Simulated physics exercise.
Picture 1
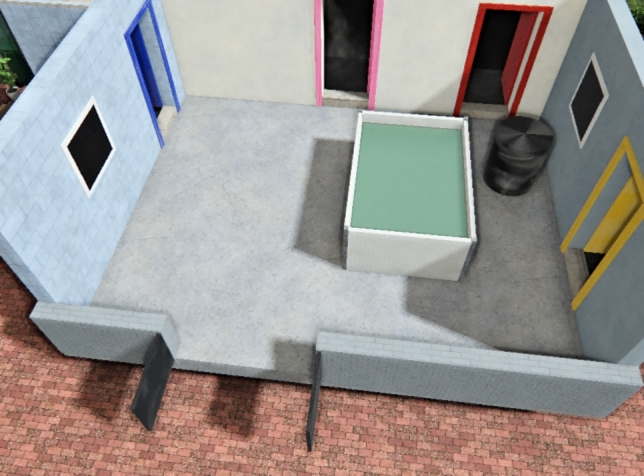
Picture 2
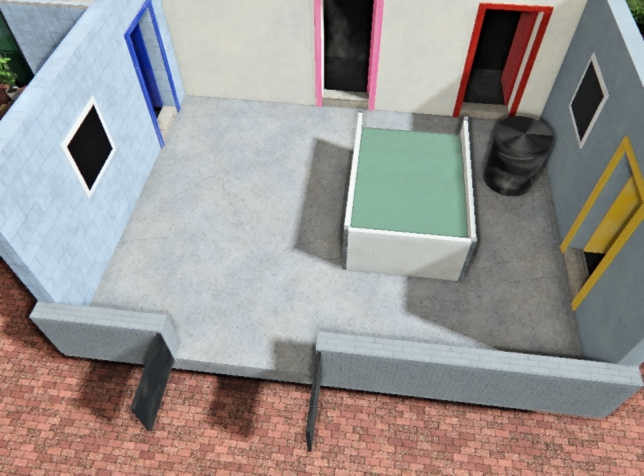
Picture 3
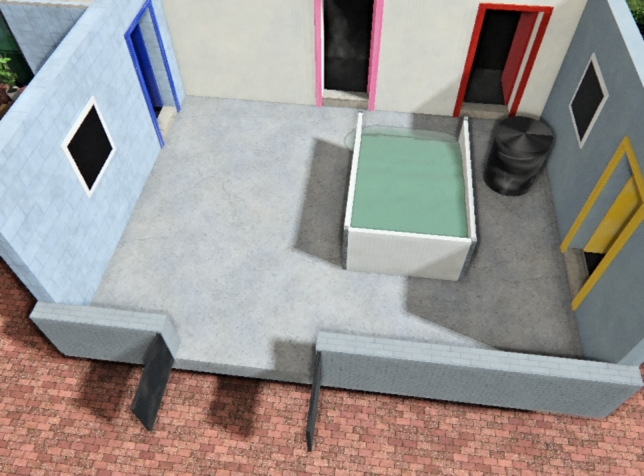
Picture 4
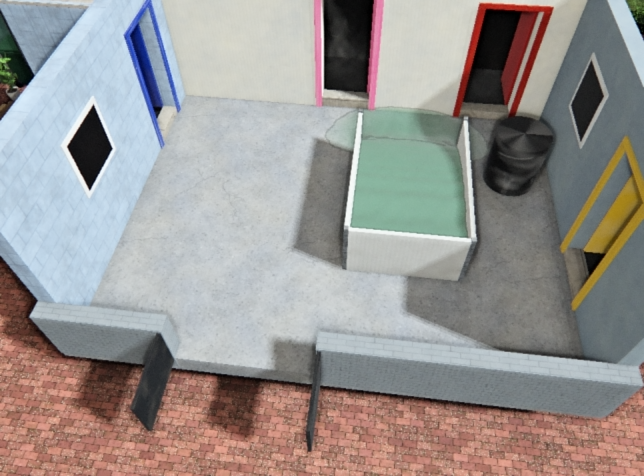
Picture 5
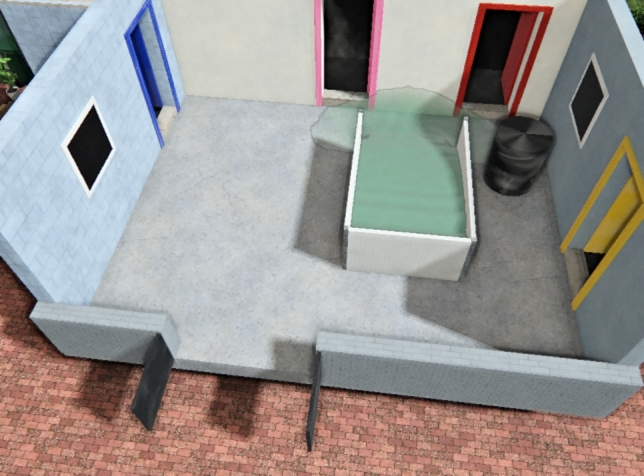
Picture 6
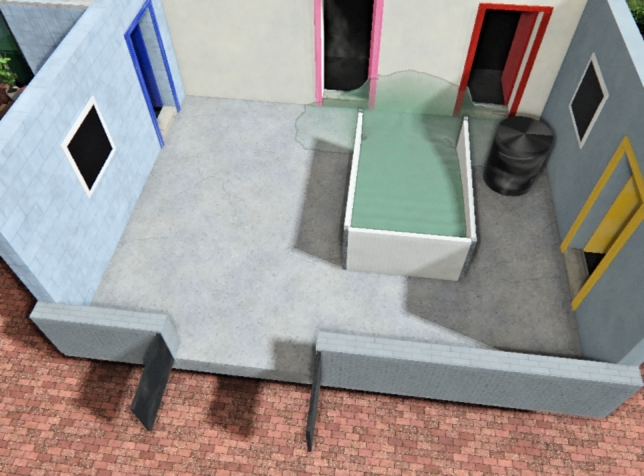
Water pours out the far side of the open tank and spreads across the yard floor.
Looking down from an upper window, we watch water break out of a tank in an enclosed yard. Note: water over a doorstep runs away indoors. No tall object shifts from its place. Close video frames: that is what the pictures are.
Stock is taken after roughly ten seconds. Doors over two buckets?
At the end, the blue door will top two buckets; the yellow door will not top two buckets; the red door will top two buckets; the pink door will top two buckets.
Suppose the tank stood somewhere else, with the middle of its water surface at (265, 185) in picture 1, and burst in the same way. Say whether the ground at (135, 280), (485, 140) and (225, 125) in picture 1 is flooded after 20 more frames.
In that order: Reached by the flood, reached by the flood, reached by the flood.
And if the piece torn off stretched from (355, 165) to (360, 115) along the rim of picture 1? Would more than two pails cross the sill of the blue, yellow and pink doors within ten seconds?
Going through them: Blue tops the limit, yellow doesn't reach it, pink doesn't reach it.
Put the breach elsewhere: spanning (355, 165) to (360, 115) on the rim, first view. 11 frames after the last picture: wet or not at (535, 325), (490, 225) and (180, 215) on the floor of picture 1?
The first spot is spared, the second spared and the third soaked.
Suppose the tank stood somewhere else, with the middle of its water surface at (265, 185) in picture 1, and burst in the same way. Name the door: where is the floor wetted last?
The yellow-painted one comes last.
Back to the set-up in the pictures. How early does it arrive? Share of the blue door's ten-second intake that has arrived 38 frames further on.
Around 100 in a hundred.
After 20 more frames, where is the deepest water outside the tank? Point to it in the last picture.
Point to roughly (532, 142).
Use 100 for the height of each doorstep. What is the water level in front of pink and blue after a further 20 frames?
I reckon it's around 90 and then 170 per cent.
A moment on, water covers 20 % of the floor; the blue door not reached, the yellow door not reached, the red door under two buckets in, the pink door over two buckets in.
Next, water covers 35 % of the floor; the blue door under two buckets in, the yellow door wet at the sill, nothing in, the red door over two buckets in, the pink door over two buckets in.
Then, water covers 65 % of the floor; the blue door over two buckets in, the yellow door wet at the sill, nothing in, the red door far over two buckets in, the pink door far over two buckets in.
Later, water covers 90 % of the floor; the blue door far over two buckets in, the yellow door wet at the sill, nothing in, the red door far over two buckets in, the pink door far over two buckets in.
In the end, water covers 95 % of the floor; the blue door far over two buckets in, the yellow door wet at the sill, nothing in, the red door far over two buckets in, the pink door far over two buckets in.
